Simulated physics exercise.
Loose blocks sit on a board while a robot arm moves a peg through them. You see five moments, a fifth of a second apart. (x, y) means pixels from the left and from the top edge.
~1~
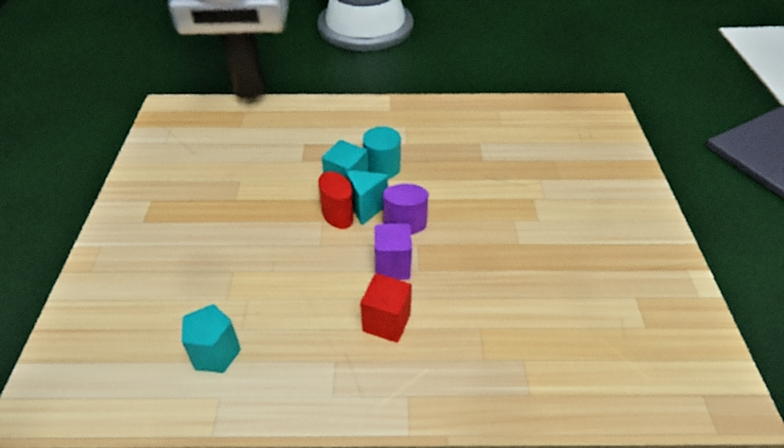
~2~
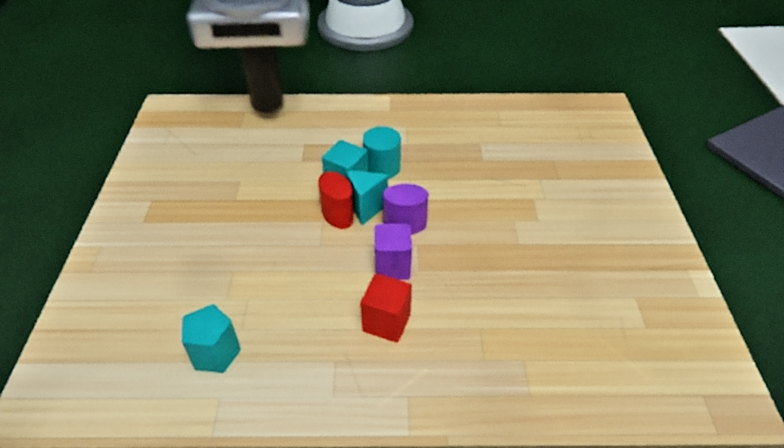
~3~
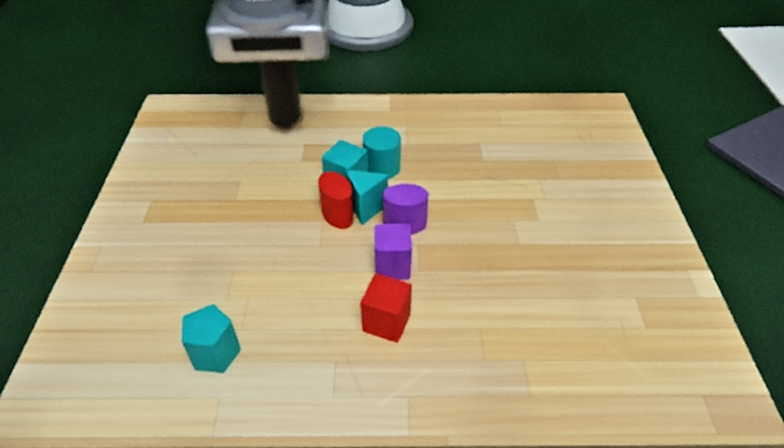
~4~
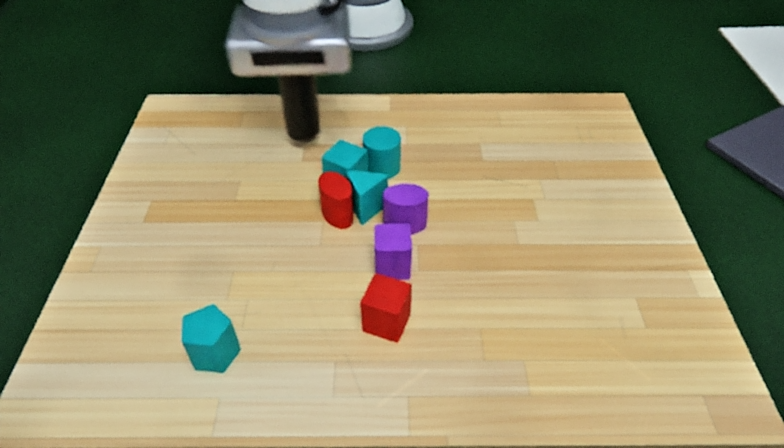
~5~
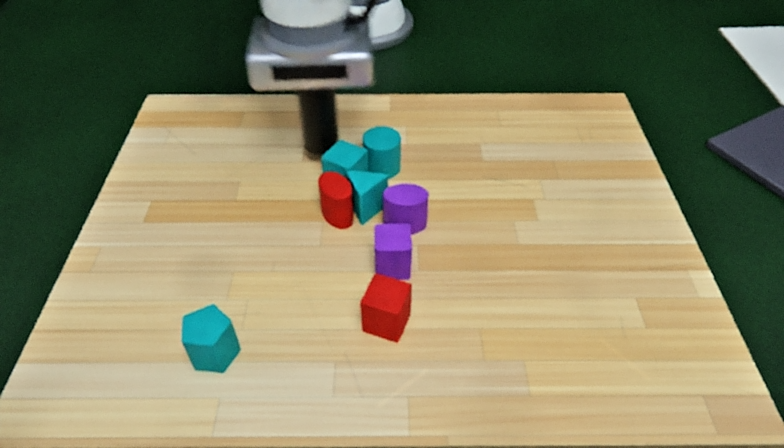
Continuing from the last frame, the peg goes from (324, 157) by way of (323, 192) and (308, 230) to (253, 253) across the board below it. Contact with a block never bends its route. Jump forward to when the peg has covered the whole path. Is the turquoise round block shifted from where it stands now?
It seems not.
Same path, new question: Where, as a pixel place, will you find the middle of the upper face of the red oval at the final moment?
In the picture, it is at (342, 211).
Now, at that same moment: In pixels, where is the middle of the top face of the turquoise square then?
I'd expect the centre of its top face to be at (357, 165).
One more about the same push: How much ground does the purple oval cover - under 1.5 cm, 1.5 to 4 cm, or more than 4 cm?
Range: Under 1.5 cm.
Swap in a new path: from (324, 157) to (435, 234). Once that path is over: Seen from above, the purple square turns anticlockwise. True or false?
True.
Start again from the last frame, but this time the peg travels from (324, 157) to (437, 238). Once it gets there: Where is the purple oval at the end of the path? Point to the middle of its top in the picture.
It should be at (437, 237) by then.
What follows on the original path. One third of the way, peg at (321, 181); red oval at (335, 187); turquoise square at (356, 164), turned 20° anticlockwise; turquoise three-sided block at (370, 186).
Two thirds of the way, peg at (306, 219); red oval at (342, 211), turned 60° anticlockwise; turquoise square at (357, 165), turned 30° anticlockwise; turquoise three-sided block at (370, 186).
At the end, peg at (250, 241); red oval at (342, 211), turned 60° anticlockwise; turquoise square at (357, 165), turned 30° anticlockwise; turquoise three-sided block at (370, 186); turquoise round block unmoved; purple oval unmoved.
